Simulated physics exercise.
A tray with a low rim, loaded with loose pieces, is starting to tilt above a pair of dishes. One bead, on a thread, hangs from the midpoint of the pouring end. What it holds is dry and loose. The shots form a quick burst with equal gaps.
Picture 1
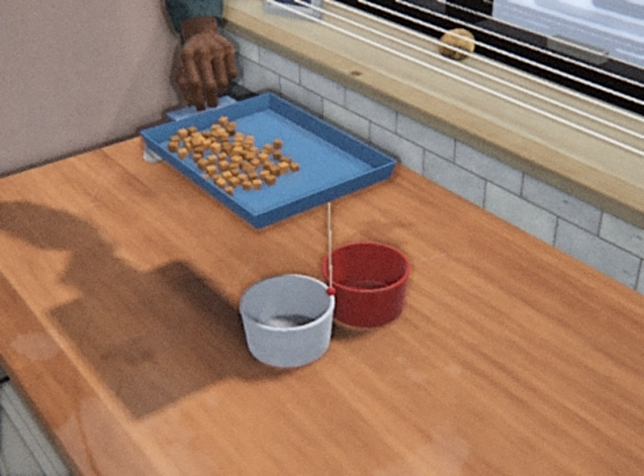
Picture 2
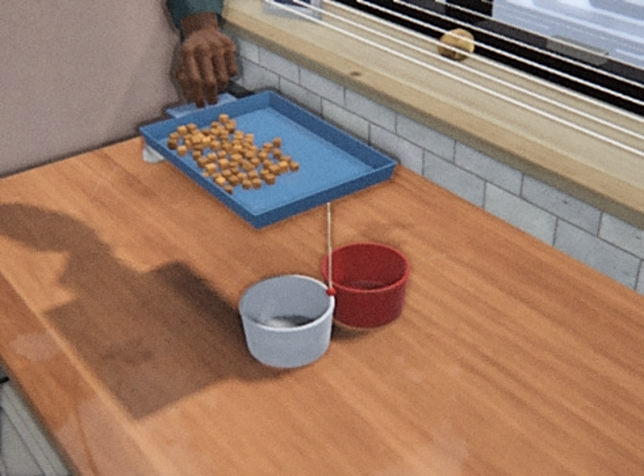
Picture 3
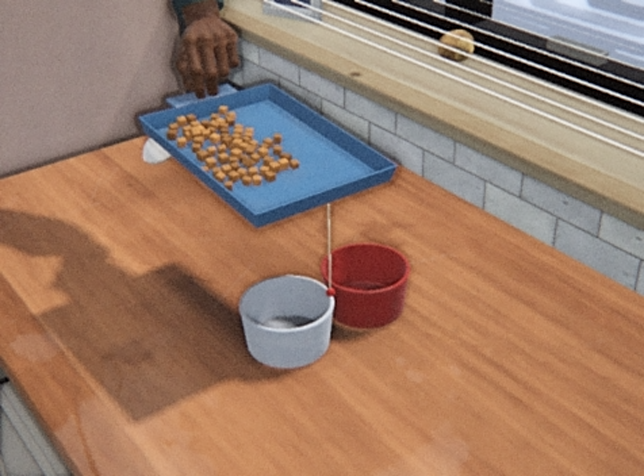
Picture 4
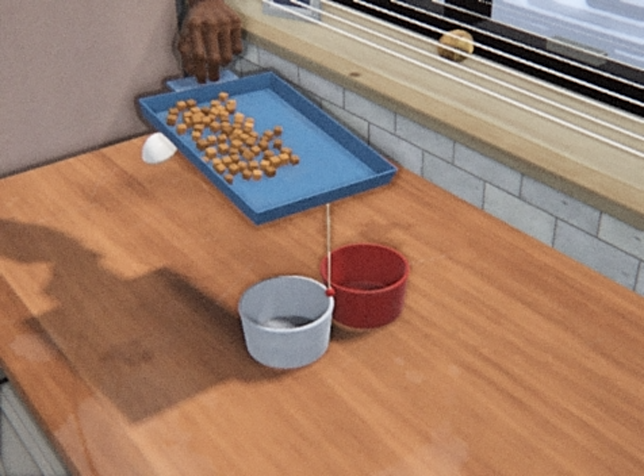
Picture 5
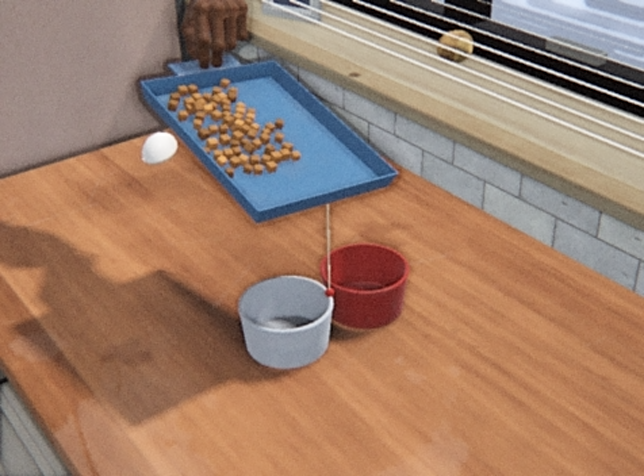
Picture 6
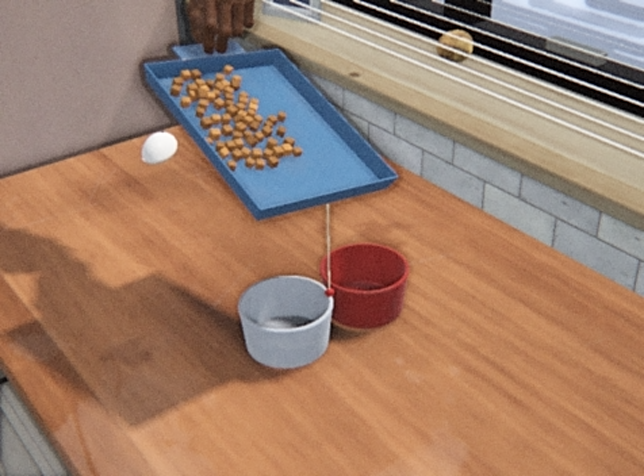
On a wooden counter beside a grey tiled wall and window, seen from above at an angle, a dark-skinned hand holds a blue tray's far end. Loose brown cubes lie on the tray, above a white dish at left and a red one at right, with a red bead hanging from its near edge. The hand steadily raises the far end, tilting the tray toward its right corner, while the camera stays still.
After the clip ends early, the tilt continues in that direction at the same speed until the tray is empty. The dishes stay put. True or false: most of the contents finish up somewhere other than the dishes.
True.
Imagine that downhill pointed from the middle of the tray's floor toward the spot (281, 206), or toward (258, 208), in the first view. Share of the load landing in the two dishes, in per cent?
Well, 0 percent for one and then 30 percent for the other.
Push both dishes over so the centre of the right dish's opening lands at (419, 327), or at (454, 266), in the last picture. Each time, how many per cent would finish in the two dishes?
Trial 1 around 10 percent, trial 2 around 80 percent.
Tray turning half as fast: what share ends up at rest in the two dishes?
Roughly 20 percent.
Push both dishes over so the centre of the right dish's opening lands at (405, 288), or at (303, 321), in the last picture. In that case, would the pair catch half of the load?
The first place gets the greater share, the second a lesser share.
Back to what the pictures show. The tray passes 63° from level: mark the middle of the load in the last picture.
I'd put the middle of the pieces at roughly (355, 174).
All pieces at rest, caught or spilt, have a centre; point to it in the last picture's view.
It settles centred around (417, 339).
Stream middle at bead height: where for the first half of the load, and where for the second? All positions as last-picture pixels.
(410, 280) first, (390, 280) later.
Just after the last frame, tray tipped steeply; almost all on the tray; just a few in the air.
A moment on, tray tipped past a quarter turn; roughly half on the tray; about a tenth in the right dish; roughly a third outside both; about a tenth in the air.
Further on, tray tipped past a quarter turn; roughly a quarter in the right dish; the larger part outside both.
When it is over, tray tipped past a quarter turn; not one in the left dish; roughly a quarter in the right dish; the larger part outside both.
